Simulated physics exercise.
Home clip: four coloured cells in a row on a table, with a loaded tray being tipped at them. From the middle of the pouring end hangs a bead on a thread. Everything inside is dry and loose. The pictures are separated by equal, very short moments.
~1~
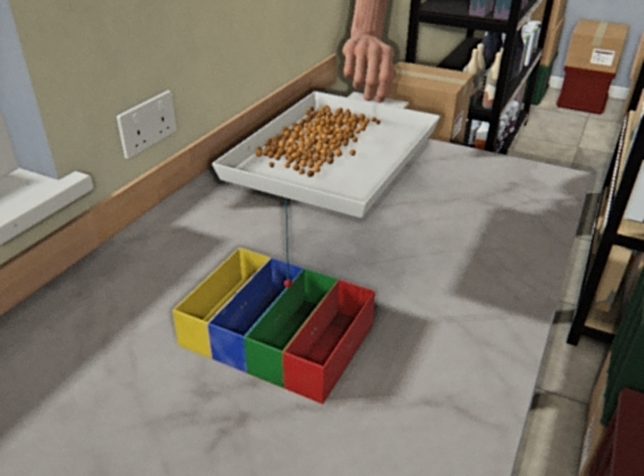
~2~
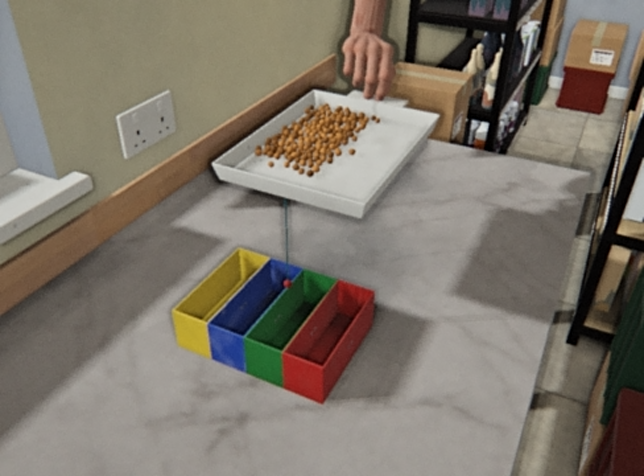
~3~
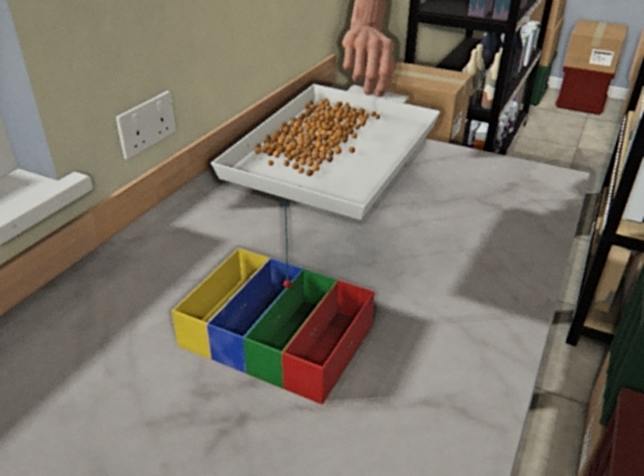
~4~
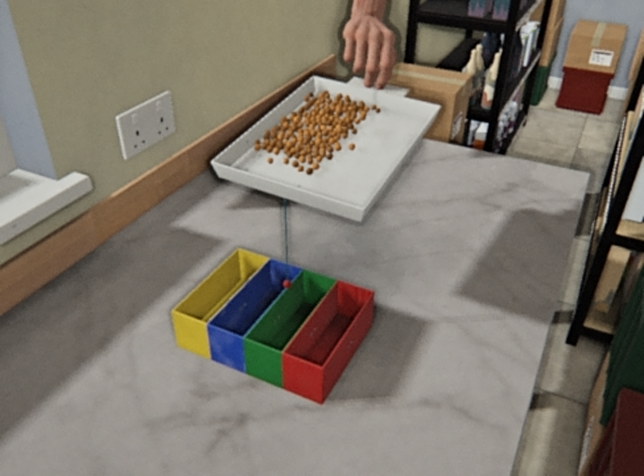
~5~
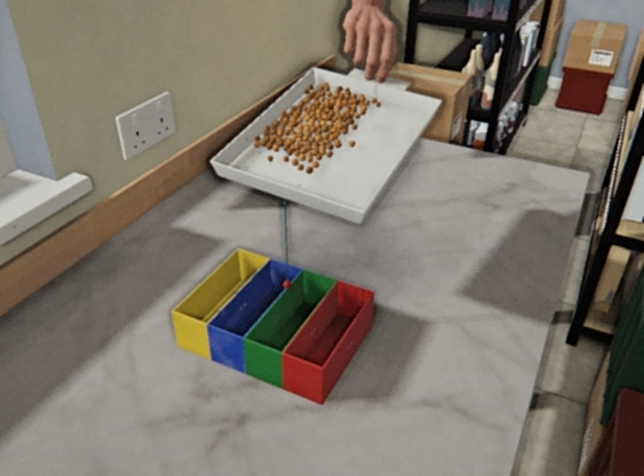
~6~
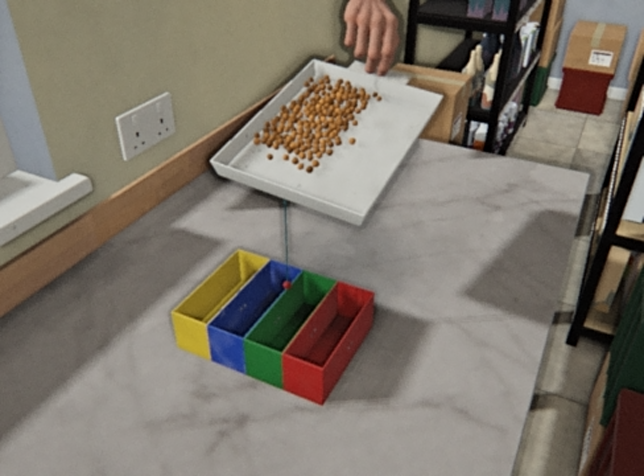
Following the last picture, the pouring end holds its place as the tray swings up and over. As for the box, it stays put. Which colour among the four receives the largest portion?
Red.
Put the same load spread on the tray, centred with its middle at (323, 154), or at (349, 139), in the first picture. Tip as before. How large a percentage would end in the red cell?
The first gives 60 %, the second 60 %.
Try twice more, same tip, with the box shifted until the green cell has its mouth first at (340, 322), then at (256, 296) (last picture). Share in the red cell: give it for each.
You'd get 10 in a hundred the first time and 10 in a hundred the second.
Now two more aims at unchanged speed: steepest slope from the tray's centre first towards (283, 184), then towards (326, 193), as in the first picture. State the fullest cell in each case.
First: The cell in yellow, second: The red one.
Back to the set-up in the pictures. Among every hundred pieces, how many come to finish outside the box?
Close to 30 in a hundred.
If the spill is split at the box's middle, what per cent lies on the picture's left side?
It comes to about 0 percent.
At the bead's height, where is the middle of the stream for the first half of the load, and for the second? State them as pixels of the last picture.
It goes through near (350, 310) first, then near (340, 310).
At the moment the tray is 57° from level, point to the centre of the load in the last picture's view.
About (338, 189).
Just after the last frame, tray tipped steeply; almost all on the tray; just a few falling or outside the box.
A moment on, tray tipped right over; the larger part on the tray; about a tenth in the red cell; about a tenth falling or outside the box.
Further on, tray tipped past a quarter turn; roughly two thirds in the red cell; about a tenth in the green cell; roughly a third falling or outside the box.
When it is over, tray tipped past a quarter turn; roughly two thirds in the red cell; about a tenth in the green cell; not one in the blue cell; not one in the yellow cell; roughly a third outside the box.
